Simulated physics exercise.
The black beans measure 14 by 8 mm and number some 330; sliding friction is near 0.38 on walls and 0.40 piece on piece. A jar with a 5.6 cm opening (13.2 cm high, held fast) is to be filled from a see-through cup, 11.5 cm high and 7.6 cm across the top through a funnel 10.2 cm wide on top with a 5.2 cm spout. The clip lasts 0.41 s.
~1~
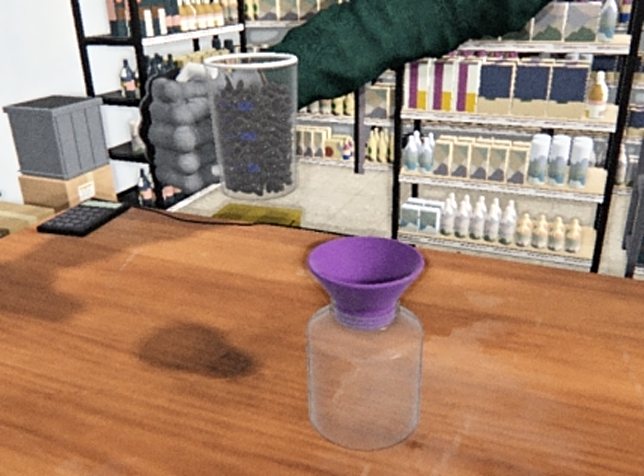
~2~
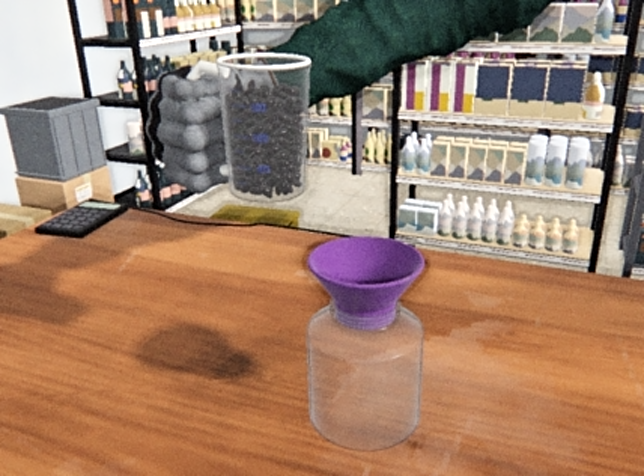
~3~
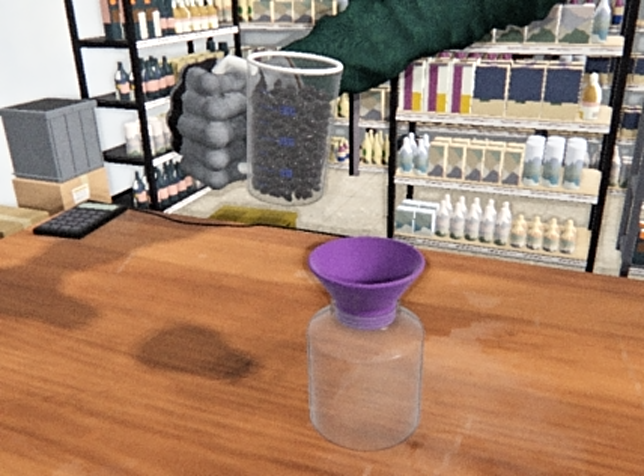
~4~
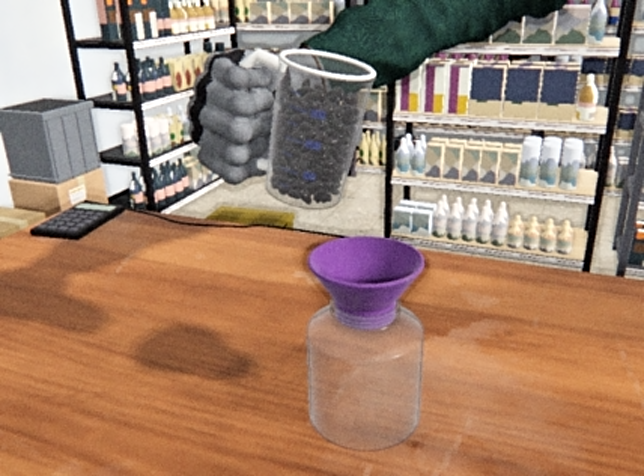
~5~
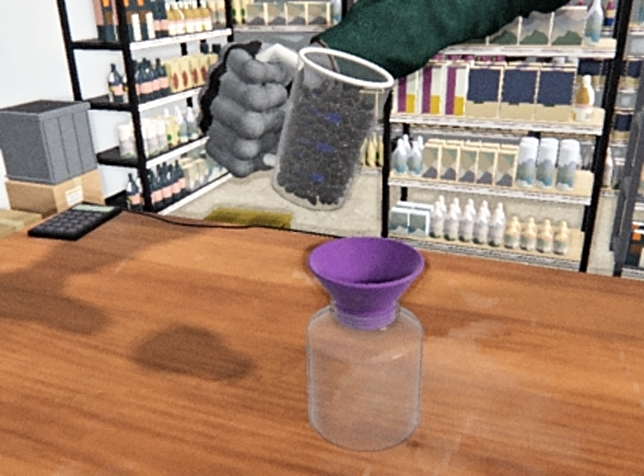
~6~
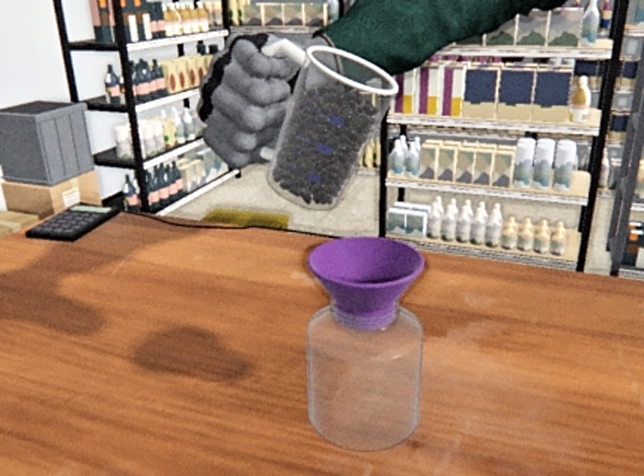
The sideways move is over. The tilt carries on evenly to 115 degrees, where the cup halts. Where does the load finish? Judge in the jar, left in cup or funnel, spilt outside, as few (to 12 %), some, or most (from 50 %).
Jar: The larger part, still above: Very few, spilt: A fair share.
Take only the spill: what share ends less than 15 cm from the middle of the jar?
Roughly 20 per cent.
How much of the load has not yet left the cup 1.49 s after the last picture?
Some 35 per cent of the load.
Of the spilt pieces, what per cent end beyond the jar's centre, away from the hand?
Roughly 100 per cent.
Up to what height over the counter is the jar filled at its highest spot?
About 4.5 cm.
Then, 0.60 s after the last picture, tilt 67 degrees; the cup holds 100 %, the jar 0 %.
Then, 1.01 s after the last picture, tilt 96 degrees; the cup holds 100 %, the jar 0 %.
Then, 1.49 s after the last picture, tilt 115 degrees; the cup holds 35 %, the jar 25 %.
In the end, jar 70 %, still above 0 %, spilt 30 %.
